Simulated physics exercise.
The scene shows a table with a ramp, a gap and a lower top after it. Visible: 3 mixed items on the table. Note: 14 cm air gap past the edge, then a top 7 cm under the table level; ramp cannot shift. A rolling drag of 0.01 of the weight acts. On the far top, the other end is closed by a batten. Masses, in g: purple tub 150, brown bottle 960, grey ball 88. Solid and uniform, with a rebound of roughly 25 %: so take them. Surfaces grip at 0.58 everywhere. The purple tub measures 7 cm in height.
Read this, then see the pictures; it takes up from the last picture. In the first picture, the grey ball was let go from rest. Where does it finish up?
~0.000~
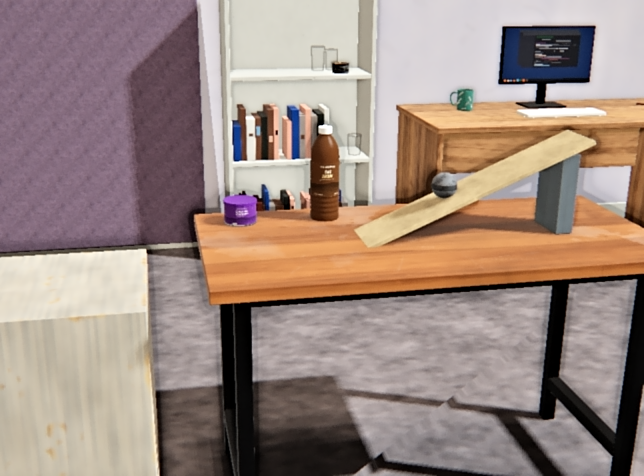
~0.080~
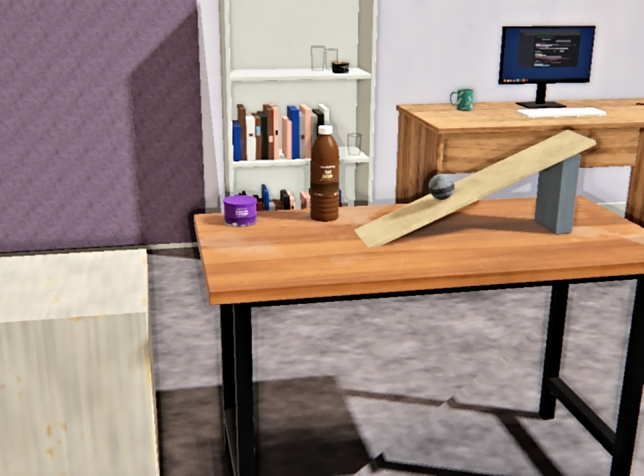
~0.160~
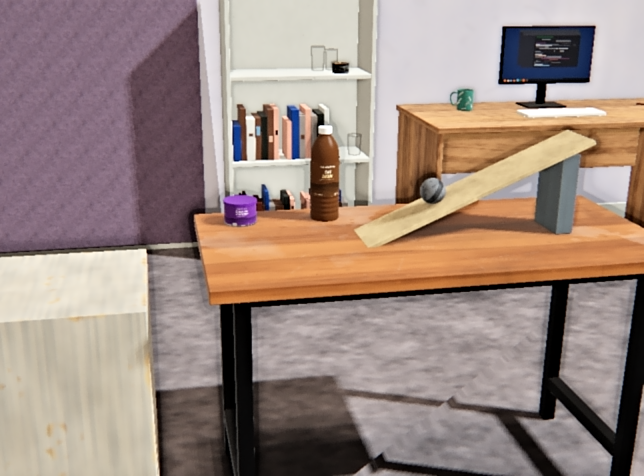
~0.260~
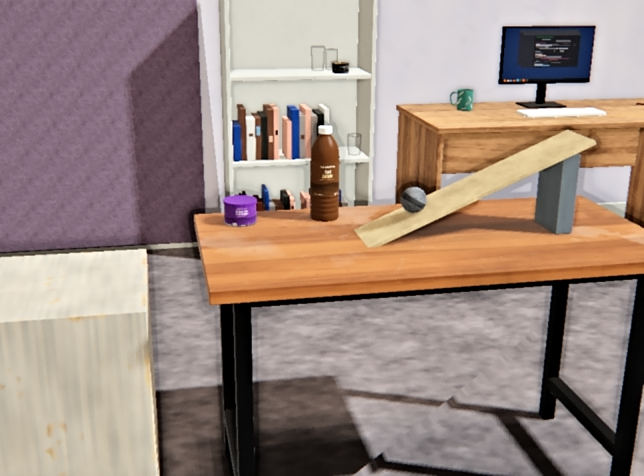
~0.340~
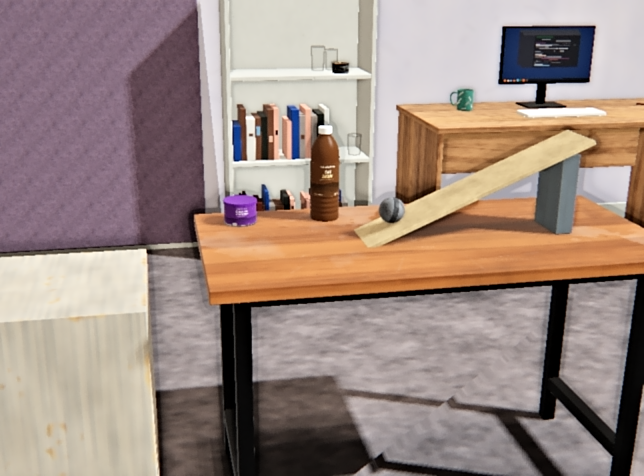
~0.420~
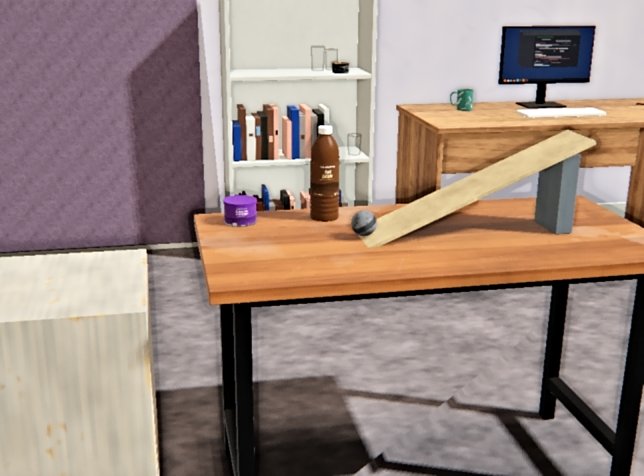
Beyond the gap.
Around 0.62 s, 21 cm to the edge; grey ball near (283, 231).
Around 0.92 s, 11 cm past the table's edge; grey ball near (157, 257).
Around 1.32 s, 40 cm past the table's edge; grey ball near (39, 271).
Finally (1.5 s), 52 cm past the table's edge; the bystanders still in place (within 8 cm).
